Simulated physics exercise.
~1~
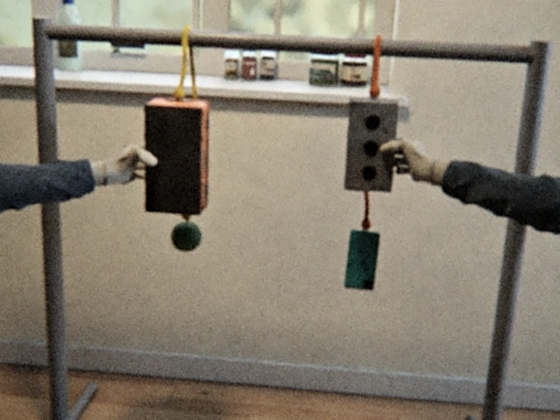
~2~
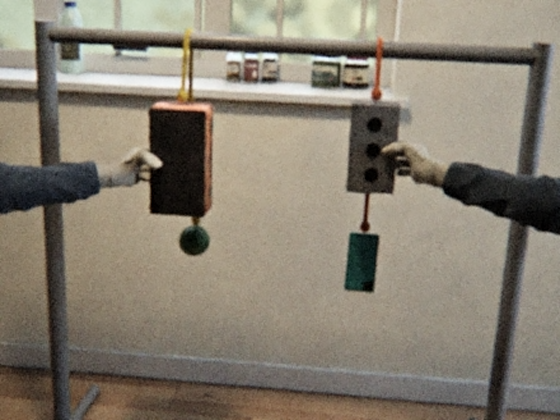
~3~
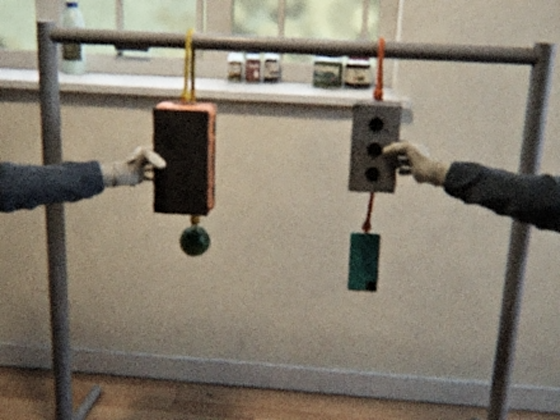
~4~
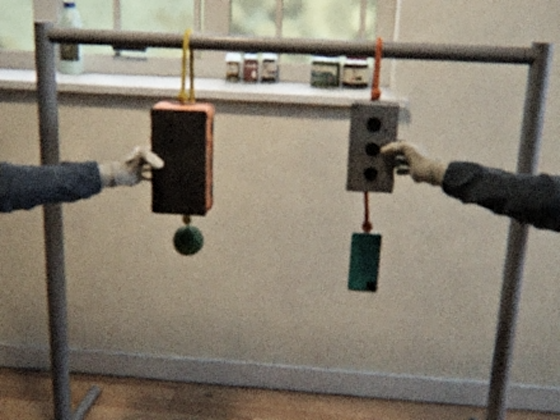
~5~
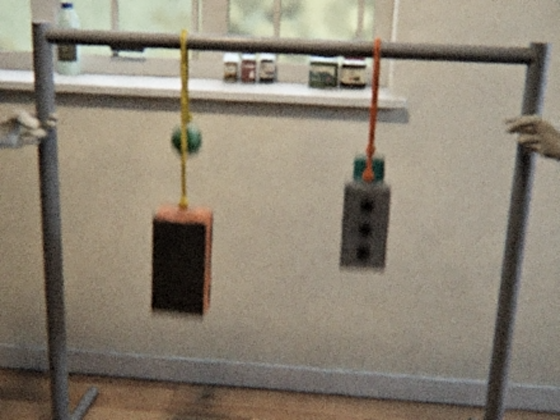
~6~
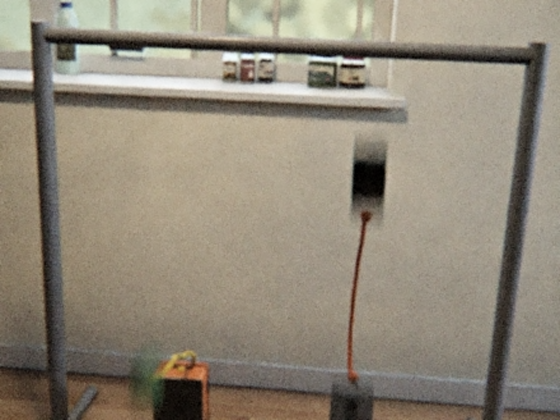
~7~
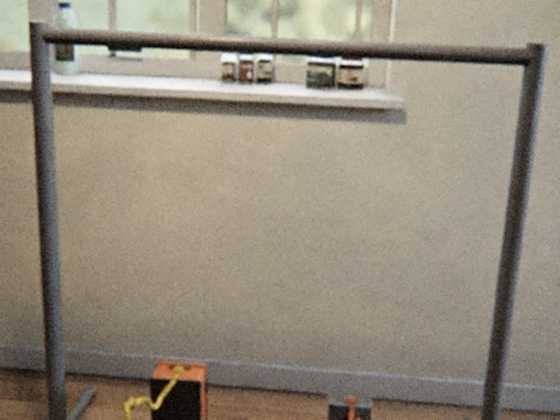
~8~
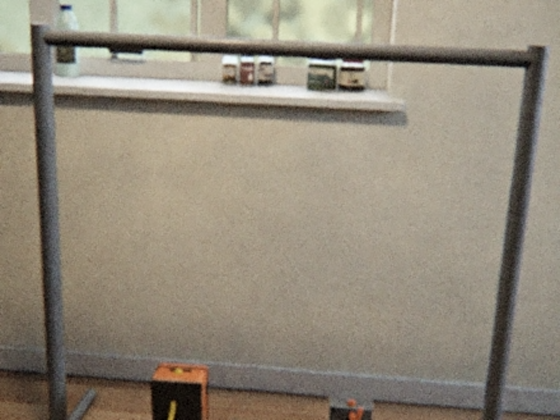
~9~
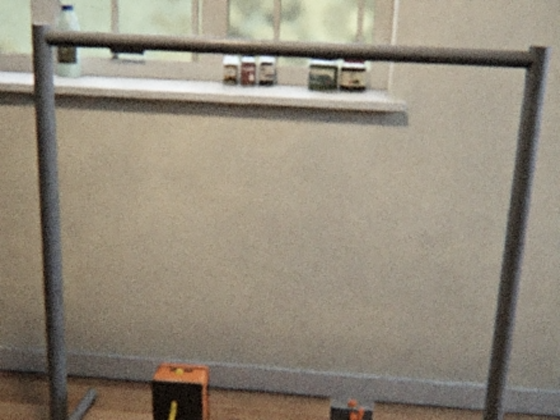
The clip opens with two hands steadying objects hung by ropes over a metal rail, an orange case with a dark front on the left and a grey paver with holes on the right. A round green object dangles below the case, and a flat teal one below the paver. The hands let go and draw back, and the case and paver drop while the smaller objects rise. Both ropes come off the rail, and the case and paver reach the floor, the flat object still in the air. It ends with both at rest beneath a bare rail.
